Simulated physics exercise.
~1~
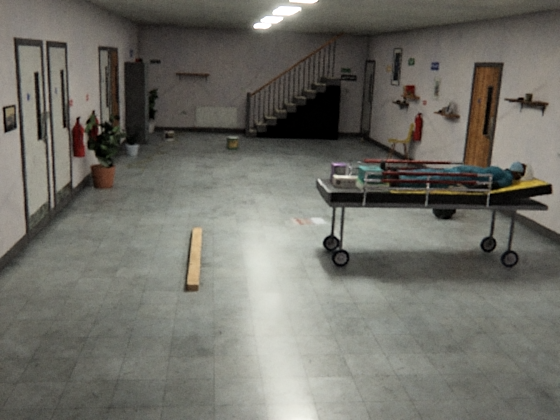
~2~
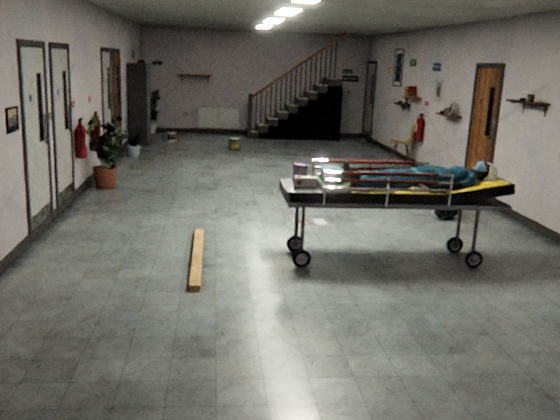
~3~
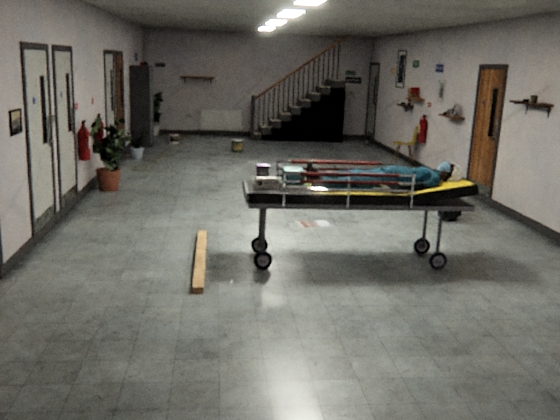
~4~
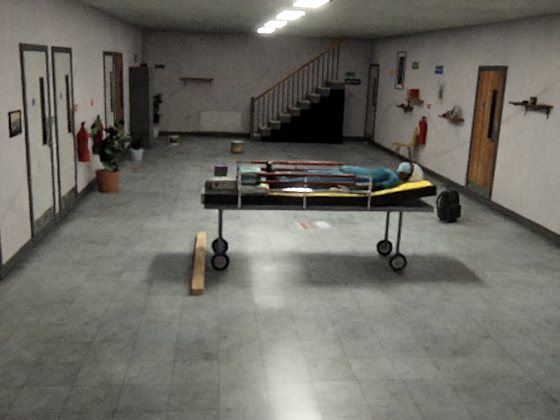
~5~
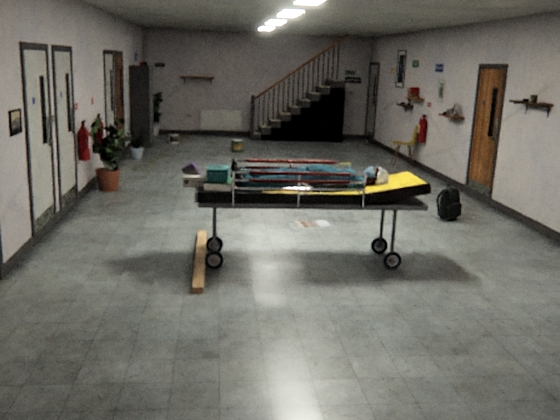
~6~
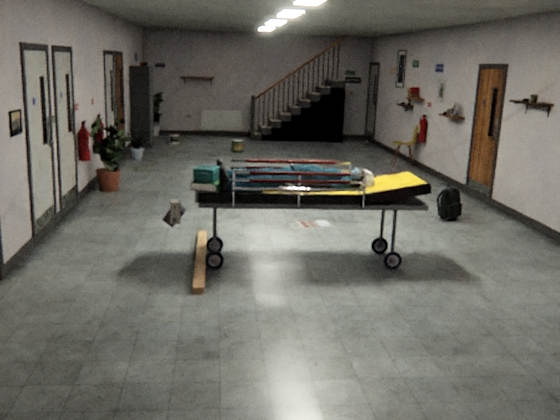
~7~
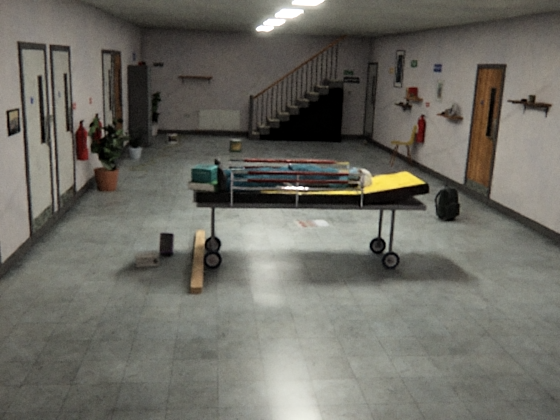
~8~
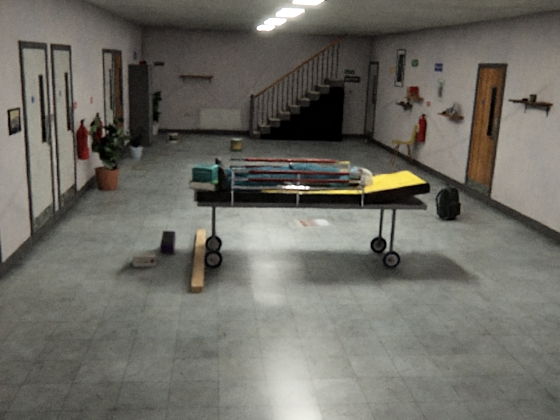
To begin with, a wheeled stretcher carrying a person lying down and several loose things stands on the right side of a wide hallway. It rolls left, feet first, toward a long wooden sill on the floor, and stops abruptly when its front wheels reach it. The person and the loose things keep sliding left, baring more of the yellow mat behind the head. A white box and a dark purple device tip off the left end and drop to the floor beyond the sill. The teal case stays aboard near that end, and the person comes to rest still on the stretcher.
